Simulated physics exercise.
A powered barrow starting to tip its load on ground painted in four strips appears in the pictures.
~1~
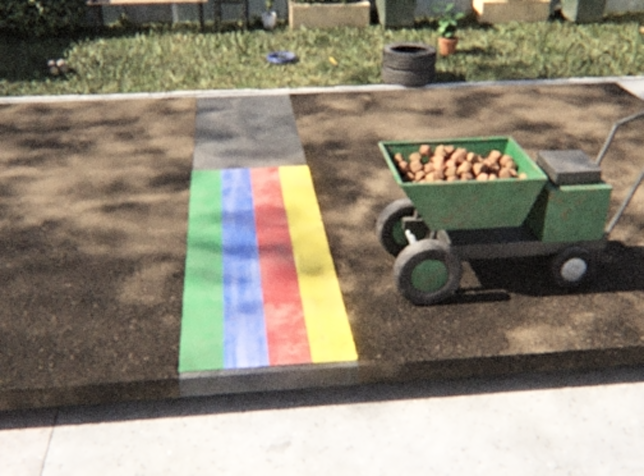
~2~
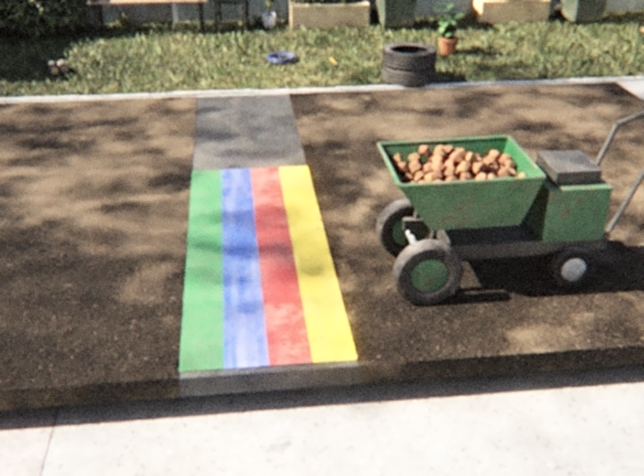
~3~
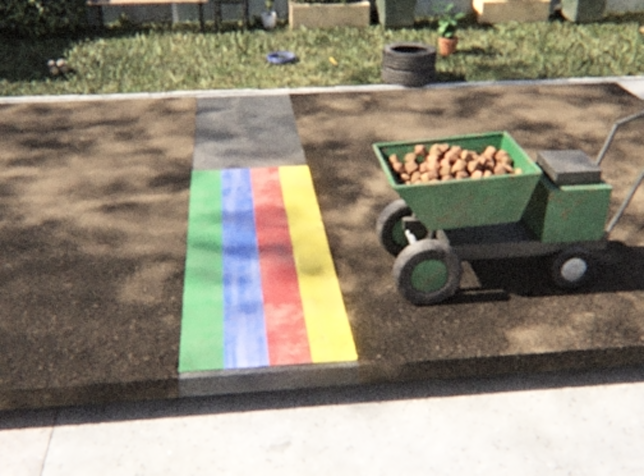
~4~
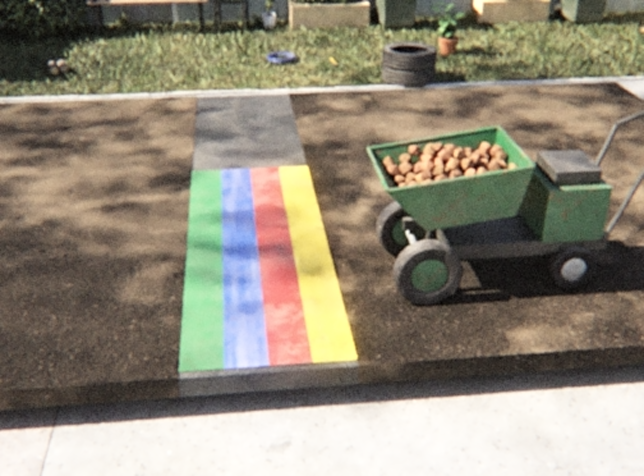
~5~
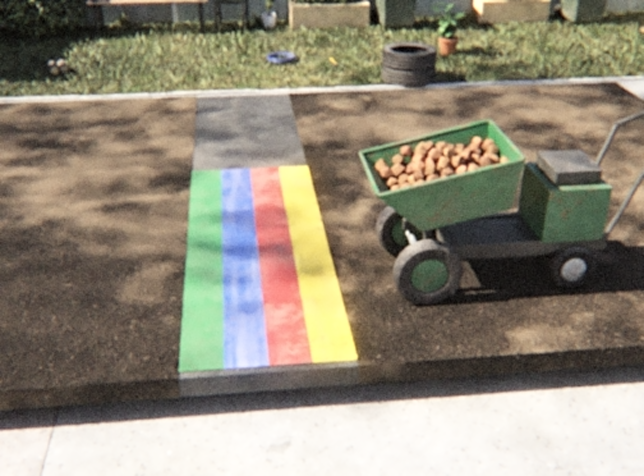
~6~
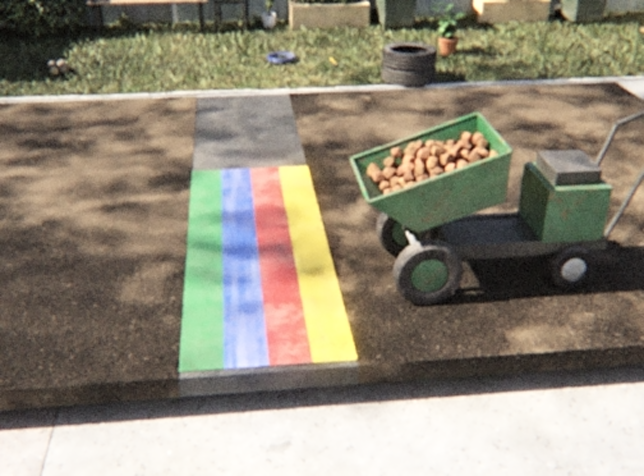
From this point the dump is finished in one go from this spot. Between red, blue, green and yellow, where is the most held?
On red.
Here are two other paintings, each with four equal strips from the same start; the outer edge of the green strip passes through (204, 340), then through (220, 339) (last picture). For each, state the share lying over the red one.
In turn, 30 and 30 in a hundred.
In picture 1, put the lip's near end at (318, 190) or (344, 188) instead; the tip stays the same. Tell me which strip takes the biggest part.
On the first try it comes out as the green one, and on the second as the blue strip.
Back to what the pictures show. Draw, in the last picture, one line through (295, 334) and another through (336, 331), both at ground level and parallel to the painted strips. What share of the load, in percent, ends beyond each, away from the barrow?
Around 40 in a hundred for the first, 70 in a hundred for the second.
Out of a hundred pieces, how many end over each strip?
Split by strip in per cent: Yellow 10; red 35; blue 15; green 5.
Soon, skip tipped steeply; all in the skip.
A while on, skip tipped right over; most in the skip; a small part over the yellow strip; a small part over the red strip; a stray few over the blue strip; a stray few falling.
Towards the end, skip tipped right over; about a third in the skip; a small part over the yellow strip; about a third over the red strip; a small part over the blue strip; a small part over the green strip; a stray few off the paint.
Finally, skip tipped right over; about a third in the skip; a small part over the yellow strip; about a third over the red strip; a small part over the blue strip; a small part over the green strip; a stray few off the paint.
